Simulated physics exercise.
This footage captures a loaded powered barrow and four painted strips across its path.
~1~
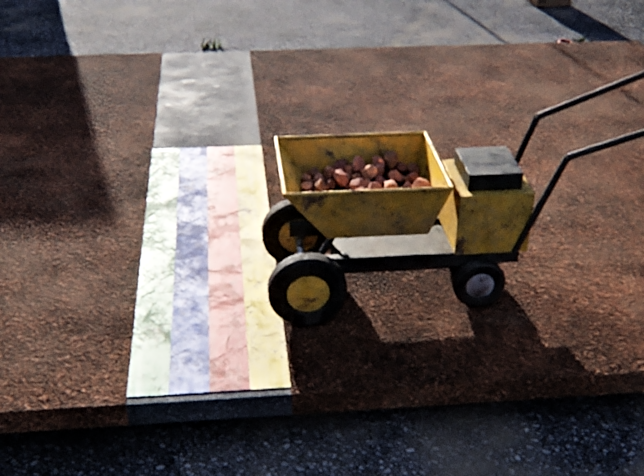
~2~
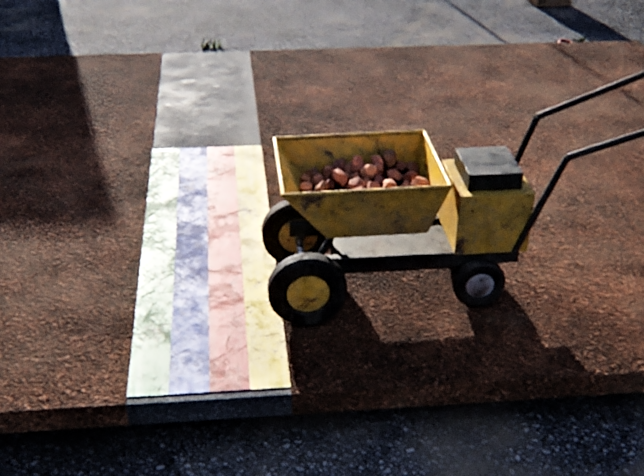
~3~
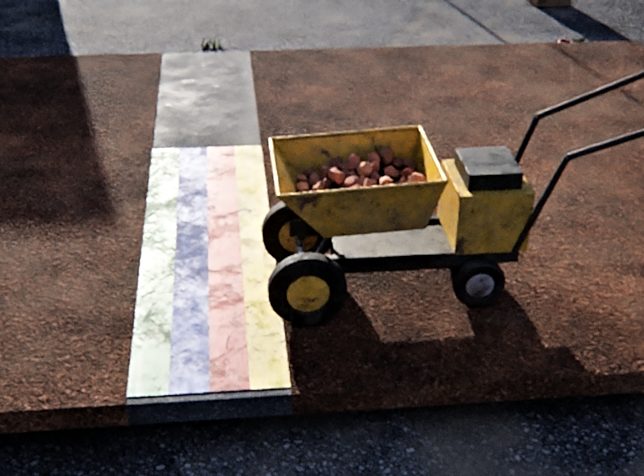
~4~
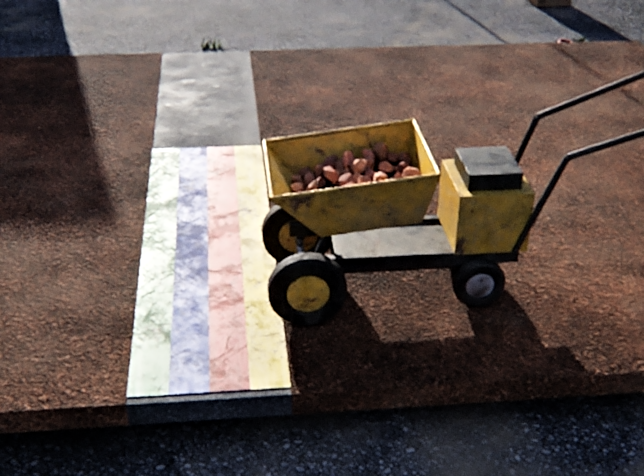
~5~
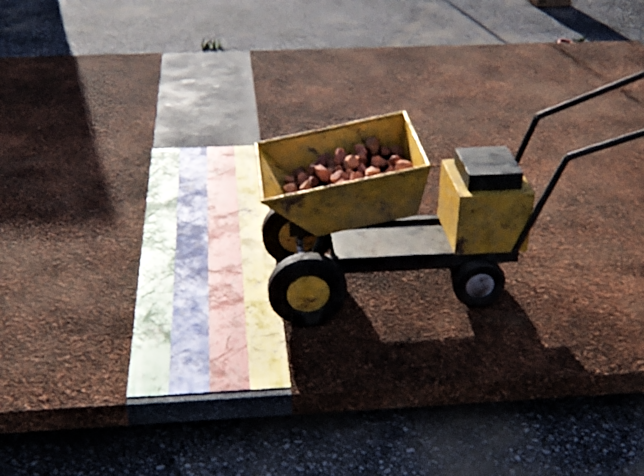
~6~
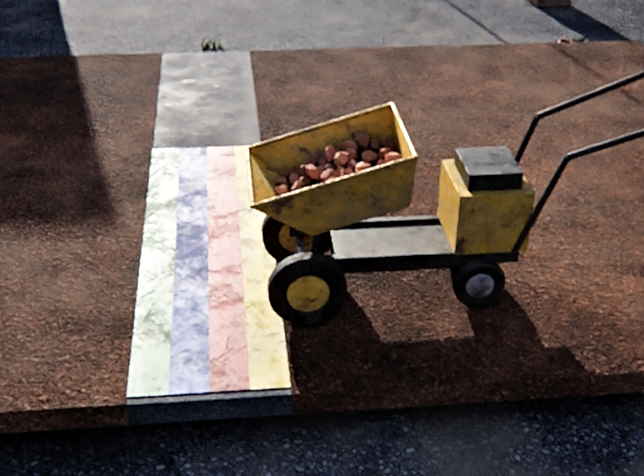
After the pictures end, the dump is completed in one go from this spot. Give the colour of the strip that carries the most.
It is green.
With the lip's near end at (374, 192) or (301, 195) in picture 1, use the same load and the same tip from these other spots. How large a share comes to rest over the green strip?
About 10 per cent for the first spot and about 30 per cent for the second.
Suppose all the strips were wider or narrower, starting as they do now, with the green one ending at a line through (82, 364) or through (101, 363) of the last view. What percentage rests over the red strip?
10 % and 10 %, near enough.
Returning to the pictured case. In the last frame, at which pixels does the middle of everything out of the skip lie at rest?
Last view, resting centre - approx. (143, 293).
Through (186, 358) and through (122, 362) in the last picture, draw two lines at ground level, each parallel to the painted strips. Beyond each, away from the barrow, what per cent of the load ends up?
Near 90 % and near 40 %, in that order.
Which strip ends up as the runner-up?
Second place goes to blue.
Soon after the last picture, skip tipped steeply; all in the skip.
A little later, skip tipped right over; nearly all in the skip; a stray few over the blue strip; a small part over the green strip.
Later still, skip tipped right over; a small part in the skip; about a quarter over the blue strip; about a third over the green strip; about a third off the paint.
By the end, skip tipped right over; none over the yellow strip; a stray few over the red strip; about a quarter over the blue strip; about a third over the green strip; about half off the paint.
